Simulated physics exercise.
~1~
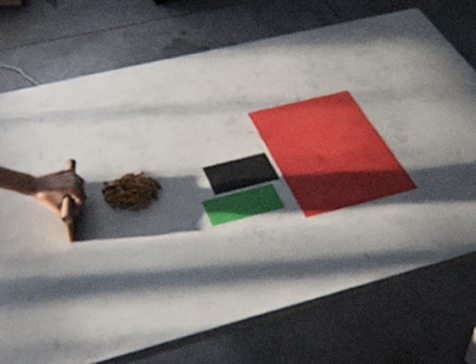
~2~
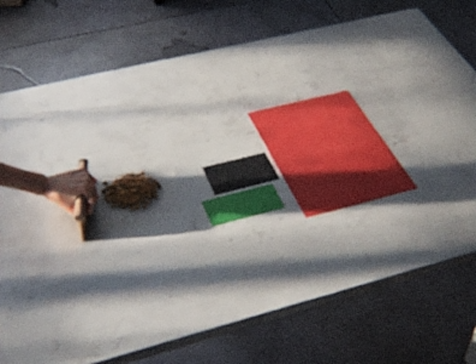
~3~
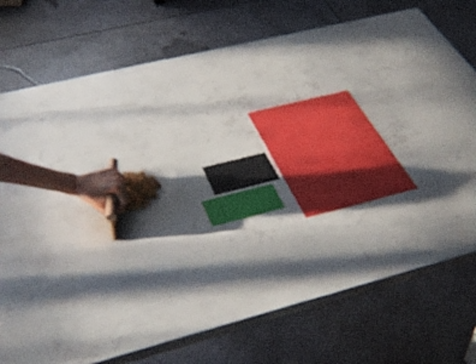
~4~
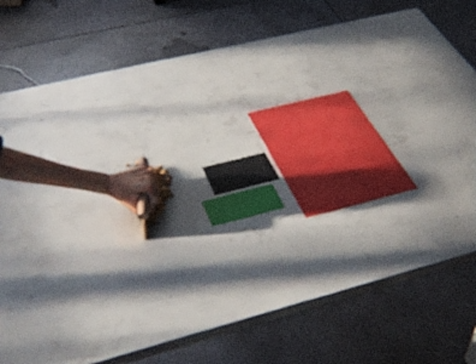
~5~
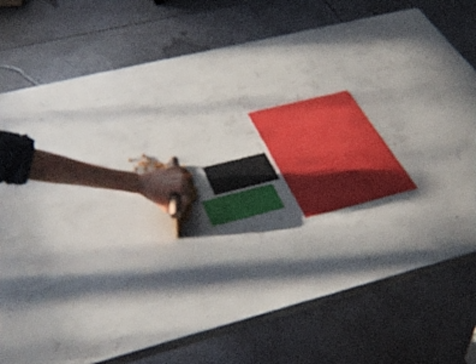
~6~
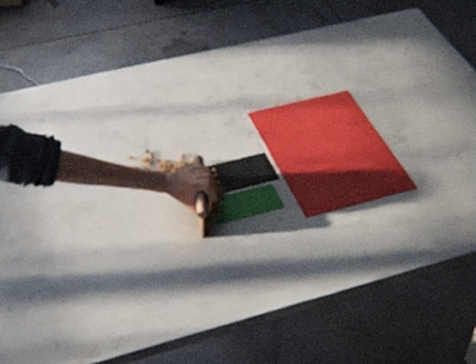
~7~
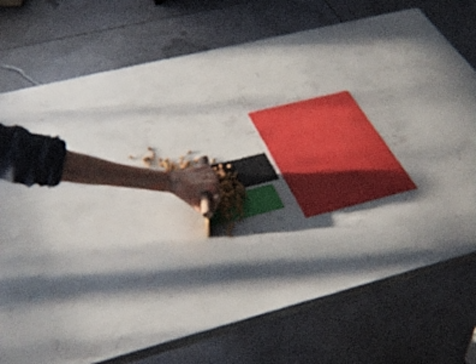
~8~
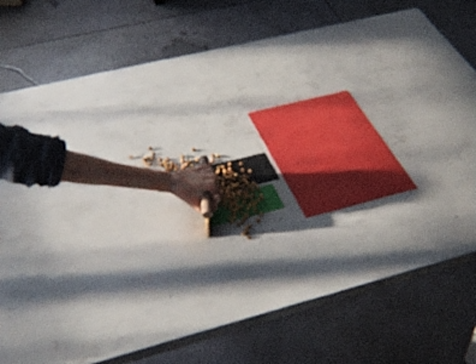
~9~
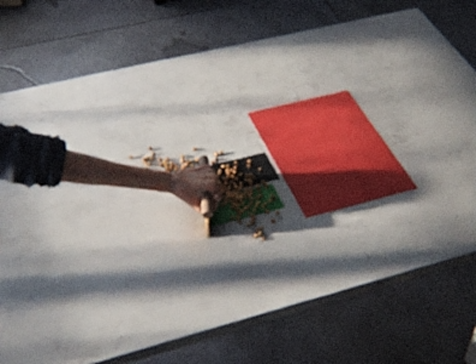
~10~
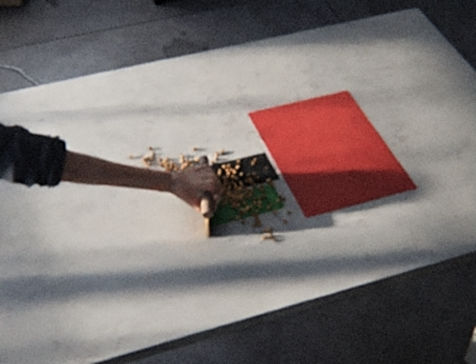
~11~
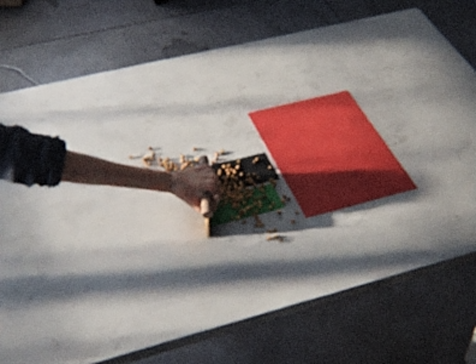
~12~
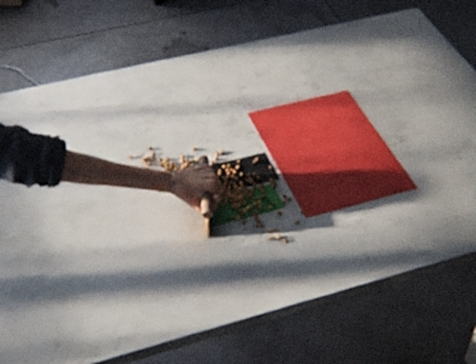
On a pale tabletop with black, green and red sheets, a hand pushed a small heap of brownish bits to the right with a scraper, then stopped, leaving them scattered over the black and green sheets and the bare surface around them.
